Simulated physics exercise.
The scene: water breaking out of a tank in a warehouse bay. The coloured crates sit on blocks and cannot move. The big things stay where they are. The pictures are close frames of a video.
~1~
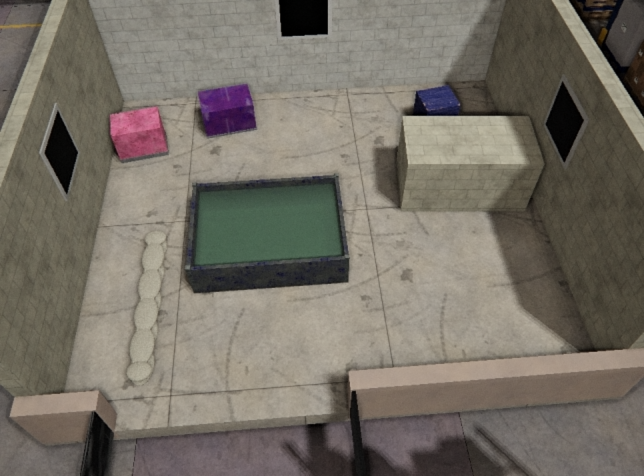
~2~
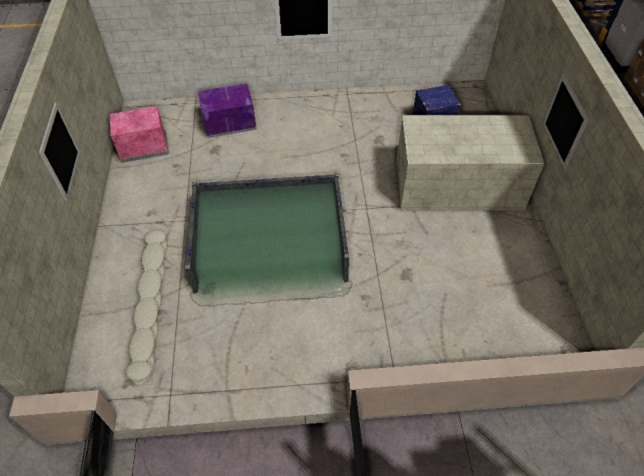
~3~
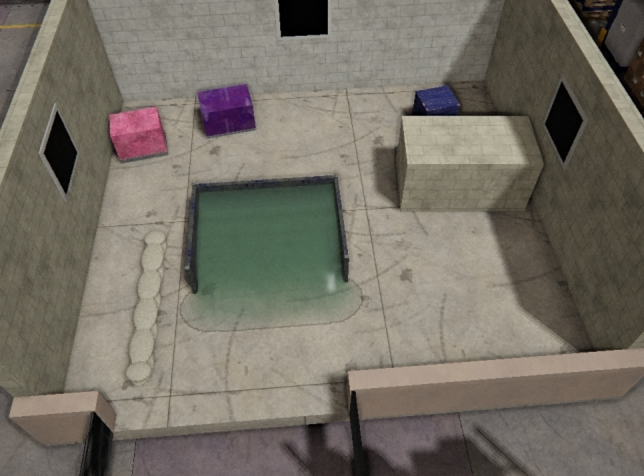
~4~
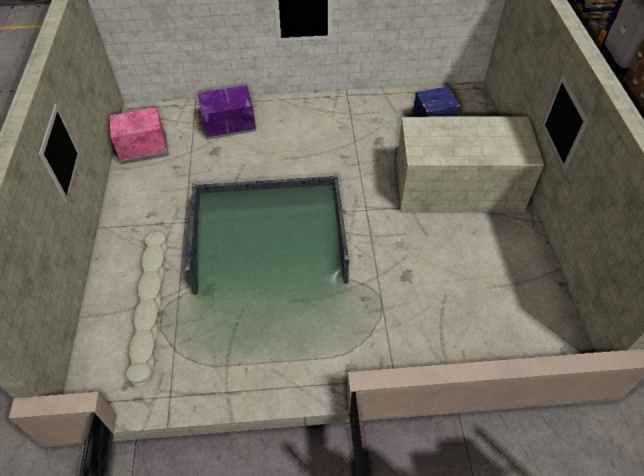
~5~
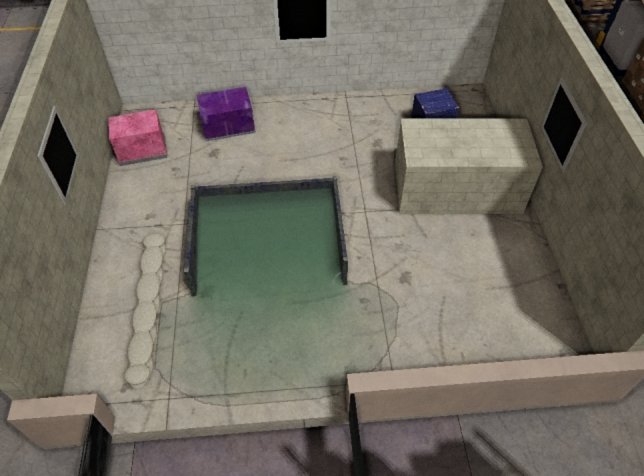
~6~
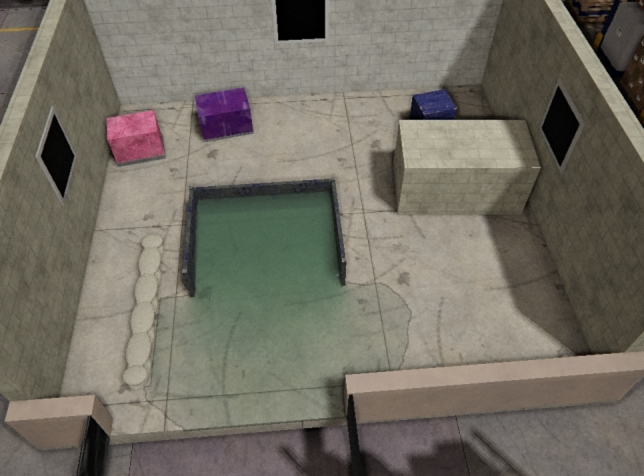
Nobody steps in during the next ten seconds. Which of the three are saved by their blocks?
One by one: The purple crate keeps dry; the pink crate keeps dry; the blue crate keeps dry.
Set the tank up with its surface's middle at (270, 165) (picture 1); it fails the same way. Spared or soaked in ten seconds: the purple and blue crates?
Then: The purple one is spared, the blue one remains dry.
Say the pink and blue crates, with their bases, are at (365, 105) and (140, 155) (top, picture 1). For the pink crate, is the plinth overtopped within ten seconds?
Then: The pink crate remains dry.
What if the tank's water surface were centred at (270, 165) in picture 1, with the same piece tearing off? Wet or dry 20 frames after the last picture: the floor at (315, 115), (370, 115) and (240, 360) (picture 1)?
One after the other: Clear, free of water, under water.
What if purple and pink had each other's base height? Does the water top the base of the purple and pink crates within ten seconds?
My reading: Purple crate remains dry; pink crate keeps dry.
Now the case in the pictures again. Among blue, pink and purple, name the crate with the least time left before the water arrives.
I say the blue one.
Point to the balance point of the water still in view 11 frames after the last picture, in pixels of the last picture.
I would point to (289, 306).
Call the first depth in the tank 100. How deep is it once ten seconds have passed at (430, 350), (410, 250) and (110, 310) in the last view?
About 2, 4 and 0 per cent.
A moment on, water covers 20 % of the floor; the purple crate not reached, the pink crate not reached, the blue crate not reached.
Next, water covers 20 % of the floor; the purple crate not reached, the pink crate not reached, the blue crate not reached.
Then, water covers 30 % of the floor; the purple crate not reached, the pink crate not reached, the blue crate not reached.
Later, water covers 30 % of the floor; the purple crate not reached, the pink crate not reached, the blue crate not reached.
In the end, water covers 40 % of the floor; the purple crate stayed above the water, the pink crate stayed above the water, the blue crate stayed above the water.
